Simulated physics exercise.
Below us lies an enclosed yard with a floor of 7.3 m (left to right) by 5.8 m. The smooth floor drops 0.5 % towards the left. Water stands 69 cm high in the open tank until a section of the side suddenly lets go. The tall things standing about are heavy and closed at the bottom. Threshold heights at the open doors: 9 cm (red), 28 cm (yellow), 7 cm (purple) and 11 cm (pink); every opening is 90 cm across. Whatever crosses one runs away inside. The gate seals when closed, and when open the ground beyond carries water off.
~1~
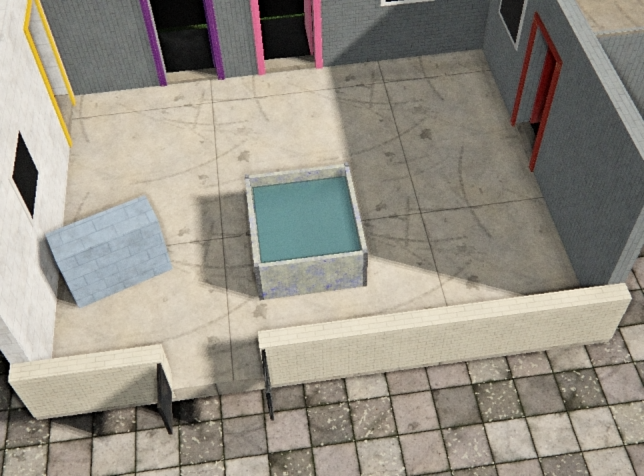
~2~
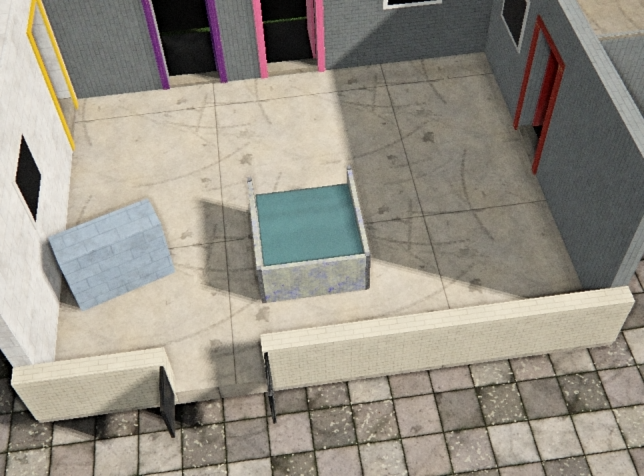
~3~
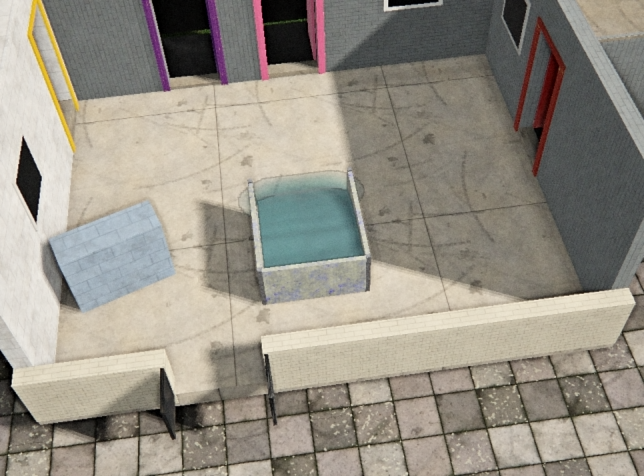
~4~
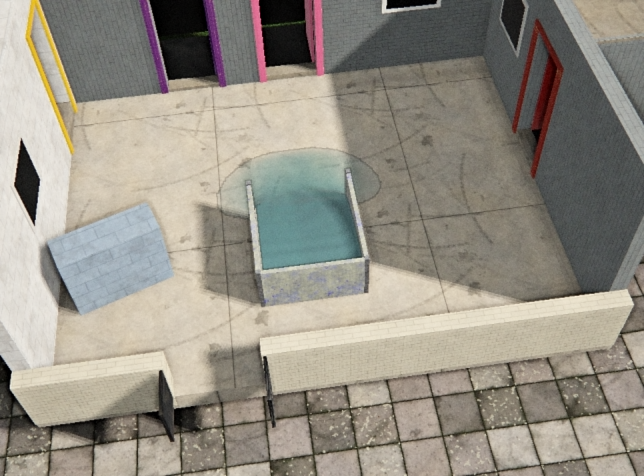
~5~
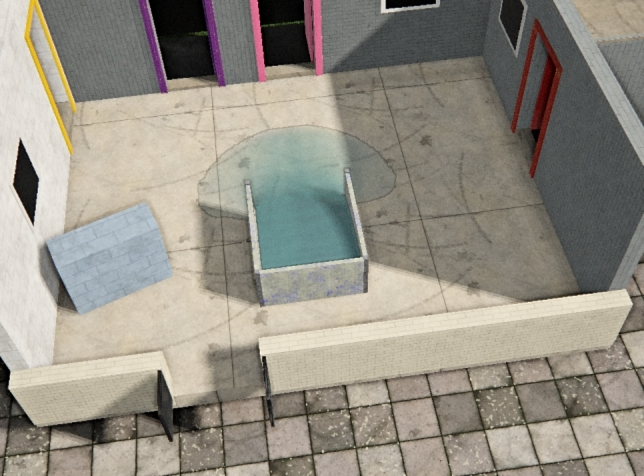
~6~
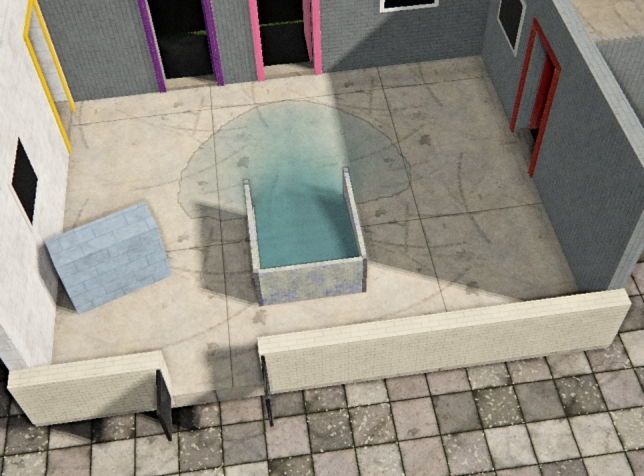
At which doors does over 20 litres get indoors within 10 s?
The water let in: At the red door it stays under the limit; at the yellow door it stays under the limit; at the purple door it goes over the limit; at the pink door it exceeds the limit.
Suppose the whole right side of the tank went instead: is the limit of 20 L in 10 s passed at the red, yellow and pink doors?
Against that limit: Red over, yellow below, pink under.
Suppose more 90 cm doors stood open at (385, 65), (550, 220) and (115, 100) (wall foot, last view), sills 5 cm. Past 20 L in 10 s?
In turn: Over, under, over.
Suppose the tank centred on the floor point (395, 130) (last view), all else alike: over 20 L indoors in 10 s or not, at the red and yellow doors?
Against that limit: Red below, yellow under.
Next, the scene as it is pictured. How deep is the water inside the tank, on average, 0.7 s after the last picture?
Some 27 cm.
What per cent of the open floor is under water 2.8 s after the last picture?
Some 40 per cent of it.
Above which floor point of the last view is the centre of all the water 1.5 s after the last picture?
Near (291, 154).
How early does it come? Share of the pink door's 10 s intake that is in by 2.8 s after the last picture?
About 100 per cent.
Then, 0.7 s after the last picture water covers 30 % of the floor and is deepest (24 cm) near (288, 207); red door not reached, yellow door not reached, purple door 13 cm at the sill, 1 L in, pink door 20 cm at the sill, 36 L in.
Then, 1.5 s after the last picture water covers 40 % of the floor and is deepest (24 cm) near (310, 80); red door not reached, yellow door not reached, purple door 18 cm at the sill, 33 L in, pink door 26 cm at the sill, 112 L in.
Then, 2.8 s after the last picture water covers 40 % of the floor and is deepest (20 cm) near (74, 108); red door not reached, yellow door 16 cm at the sill, 0 L in, purple door 11 cm at the sill, 69 L in, pink door 13 cm at the sill, 156 L in.
Then, 5.3 s after the last picture water covers 70 % of the floor and is deepest (12 cm) near (72, 272); red door 4 cm at the sill, 0 L in, yellow door 9 cm at the sill, 0 L in, purple door 5 cm at the sill, 76 L in, pink door 5 cm at the sill, 159 L in.
Then, 9.3 s after the last picture water covers 90 % of the floor and is deepest (8 cm) near (72, 282); red door 2 cm at the sill, 0 L in, yellow door 5 cm at the sill, 0 L in, purple door 4 cm at the sill, 76 L in, pink door 3 cm at the sill, 159 L in.
